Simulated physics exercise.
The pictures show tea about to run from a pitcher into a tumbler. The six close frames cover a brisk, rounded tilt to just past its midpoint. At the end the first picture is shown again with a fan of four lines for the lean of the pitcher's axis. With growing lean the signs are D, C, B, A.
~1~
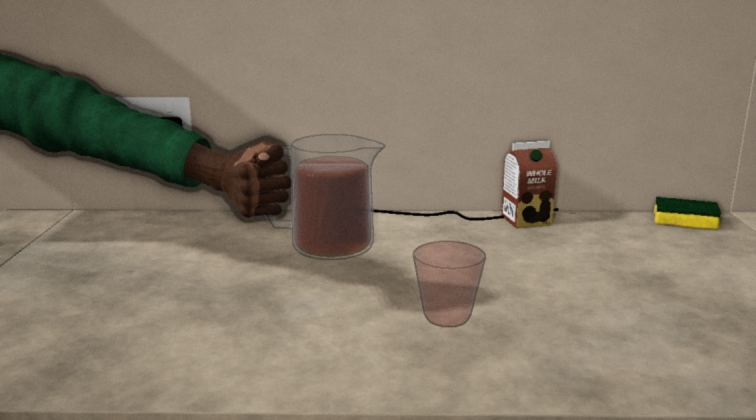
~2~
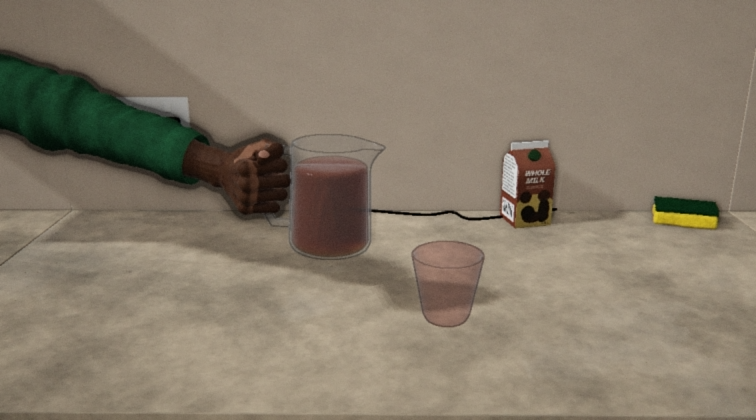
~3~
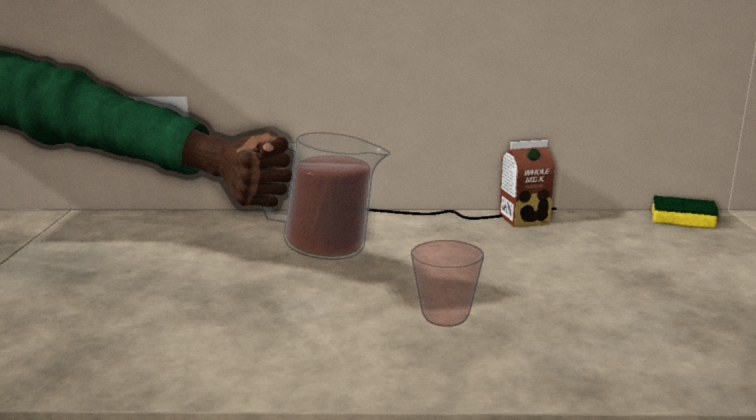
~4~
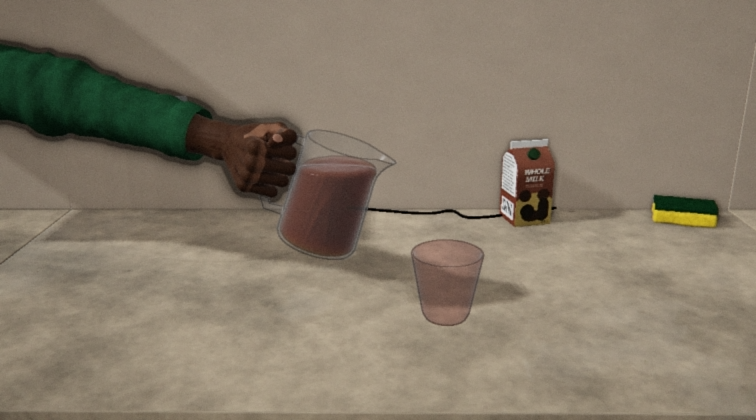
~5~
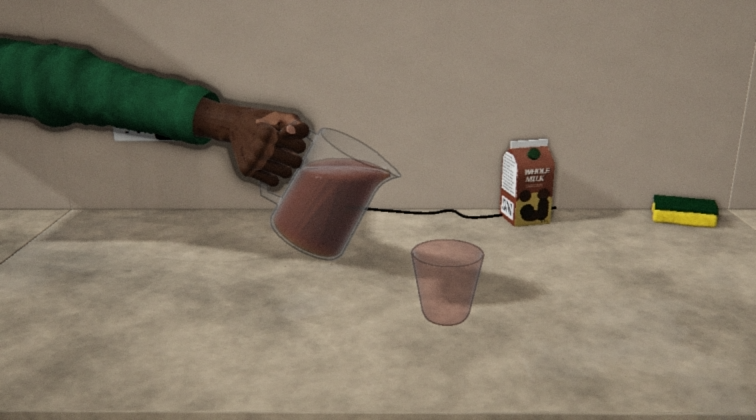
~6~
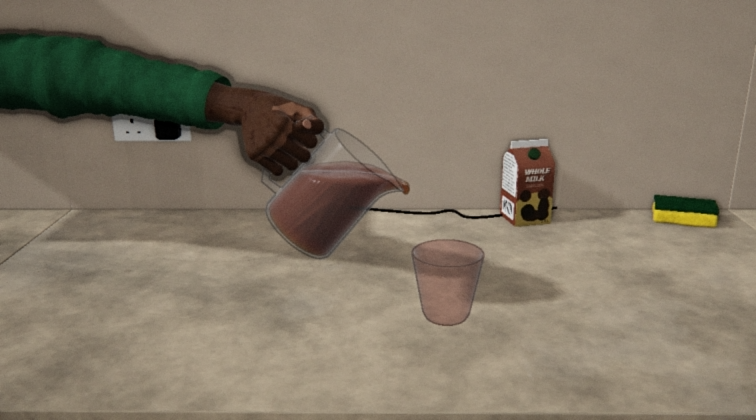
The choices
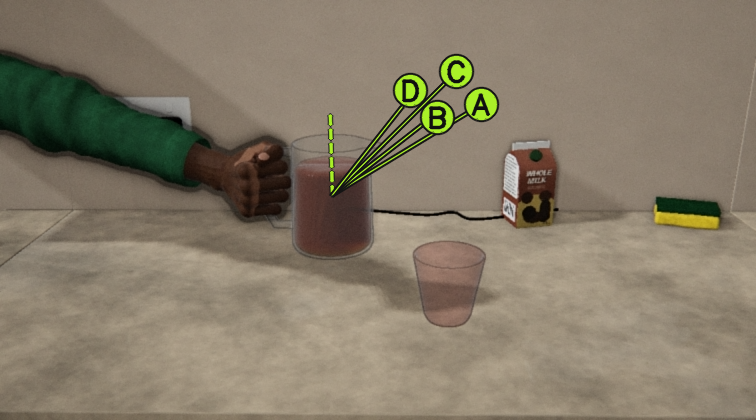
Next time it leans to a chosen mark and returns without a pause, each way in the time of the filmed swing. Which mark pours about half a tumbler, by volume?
Best: A.
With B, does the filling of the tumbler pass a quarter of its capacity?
Yes, clearly.
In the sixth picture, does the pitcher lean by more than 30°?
Yes, it does.
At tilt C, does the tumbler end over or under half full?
Under half.
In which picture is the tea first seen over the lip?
In picture 6.
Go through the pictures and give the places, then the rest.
Upright, lip at (384, 146); rim of the tumbler round (449, 254); nothing has left yet.
Tipped about 2°, lip at (384, 147); nothing has left yet.
Tipped about 8°, lip at (389, 153); nothing has left yet.
Tipped about 18°, lip at (395, 162); nothing has left yet.
Tipped about 29°, lip at (400, 175); nothing has left yet.
Tipped about 41°, lip at (403, 189); tea is over the lip, down to (403, 189).
On the marked copy, A at (467, 113); B at (421, 125); C at (444, 83); D at (402, 106).
For tilt A, the tumbler ends with about 51 % of what it can hold.
For tilt B, the tumbler ends with about 34 % of what it can hold.
For tilt C, the tumbler ends with about 22 % of what it can hold.
For tilt D, the tumbler ends with about 13 % of what it can hold.
